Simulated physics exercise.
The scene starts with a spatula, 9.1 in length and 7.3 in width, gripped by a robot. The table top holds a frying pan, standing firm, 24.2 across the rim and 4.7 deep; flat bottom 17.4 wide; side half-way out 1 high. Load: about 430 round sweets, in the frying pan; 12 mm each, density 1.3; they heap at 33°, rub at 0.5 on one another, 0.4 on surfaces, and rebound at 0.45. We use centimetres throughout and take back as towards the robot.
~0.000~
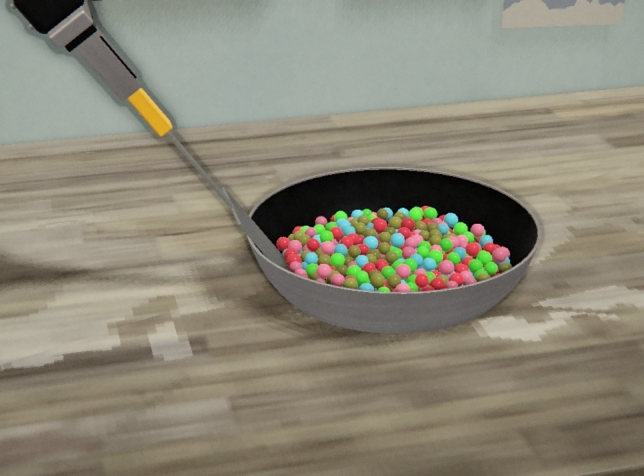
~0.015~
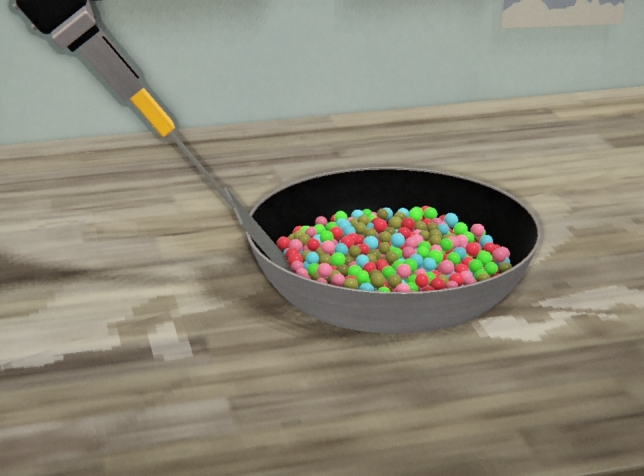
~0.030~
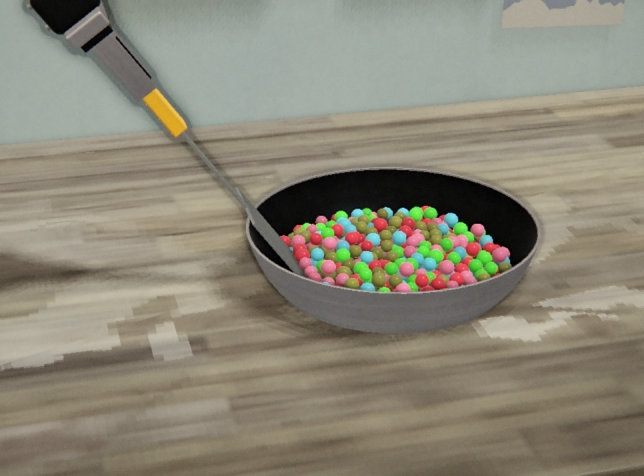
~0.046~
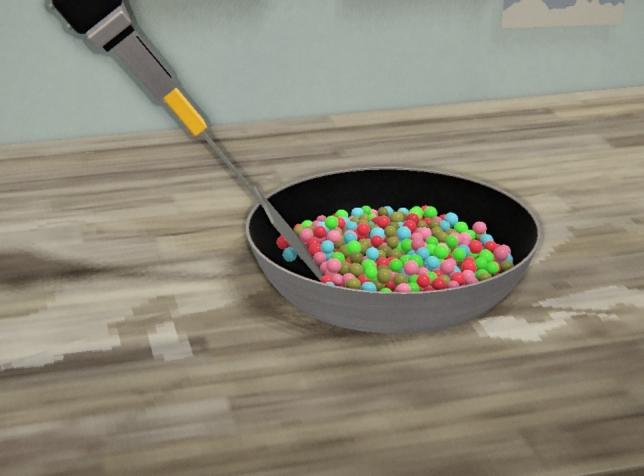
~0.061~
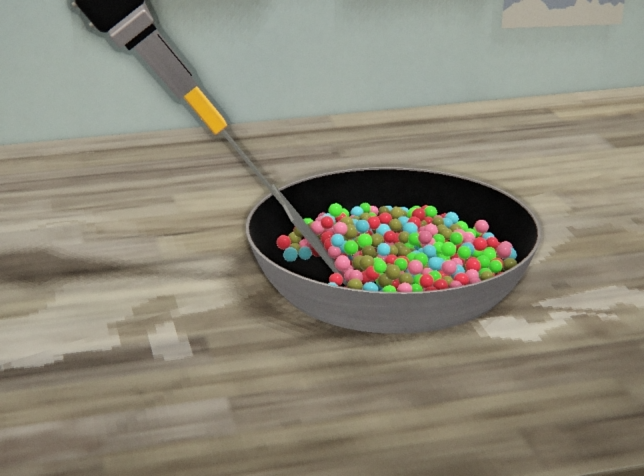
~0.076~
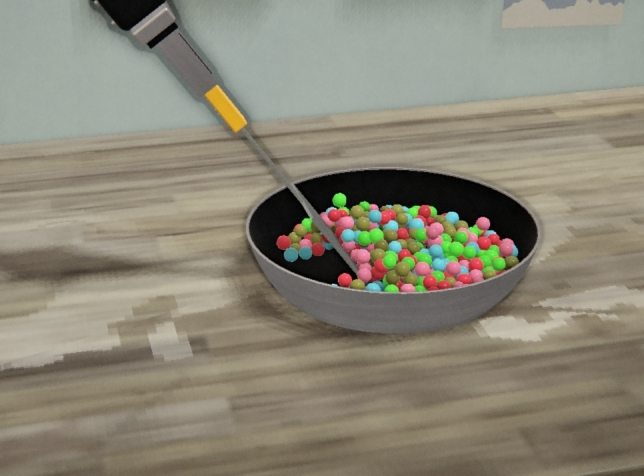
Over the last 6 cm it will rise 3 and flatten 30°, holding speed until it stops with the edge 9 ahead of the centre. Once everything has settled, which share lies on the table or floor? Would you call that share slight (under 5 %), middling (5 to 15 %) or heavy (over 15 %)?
It is heavy.
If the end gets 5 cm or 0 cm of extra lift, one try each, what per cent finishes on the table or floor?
Roughly 20 % and then 5 %.
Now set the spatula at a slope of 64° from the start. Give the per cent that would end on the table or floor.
That gives about 25 in a hundred.
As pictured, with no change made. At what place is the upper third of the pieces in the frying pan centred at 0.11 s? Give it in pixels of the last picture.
(419, 240).
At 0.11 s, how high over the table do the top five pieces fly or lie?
Height: Approx. 6 cm.
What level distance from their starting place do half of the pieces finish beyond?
It comes out at about 3 cm.
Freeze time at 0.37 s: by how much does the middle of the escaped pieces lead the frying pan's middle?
Some 18 centimetres ahead.
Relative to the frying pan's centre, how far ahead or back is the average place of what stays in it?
What stays is shifted forward by around 3.0 cm.
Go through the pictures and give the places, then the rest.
In the first frame, spatula top edge at (231, 205), sloping 55°; upper third of the load around (387, 253), from x 285 to 505, top at y 215; 426 in the frying pan.
In the second frame, spatula top edge at (233, 205), sloping 55°; upper third of the load around (387, 253), from x 285 to 505, top at y 215.
In the third frame, spatula top edge at (245, 205), sloping 55°; upper third of the load around (384, 252), from x 285 to 505, top at y 215.
In the fourth frame, spatula top edge at (263, 204), sloping 55°; upper third of the load around (384, 249), from x 285 to 505, top at y 210.
In the fifth frame, spatula top edge at (282, 202), sloping 55°; upper third of the load around (391, 245), from x 285 to 510, top at y 210.
In the sixth frame, spatula top edge at (301, 200), sloping 55°; upper third of the load around (392, 240), from x 285 to 510, top at y 200; 426 in the frying pan.
After 0.11 s, sloping 55°, highest piece 6 above the table; 426 in the frying pan.
After 0.15 s, sloping 45°, highest piece 7 above the table; 426 in the frying pan.
After 0.37 s, sloping 25°, highest piece 16 above the table; 330 in the frying pan, 59 on the table or floor, 37 on the blade or in flight.
After 1.42 s, sloping 25°, highest piece 5 above the table; 328 in the frying pan, 98 on the table or floor.
At rest, 328 in the frying pan, 98 on the table or floor. That is 23 % on the table or floor.
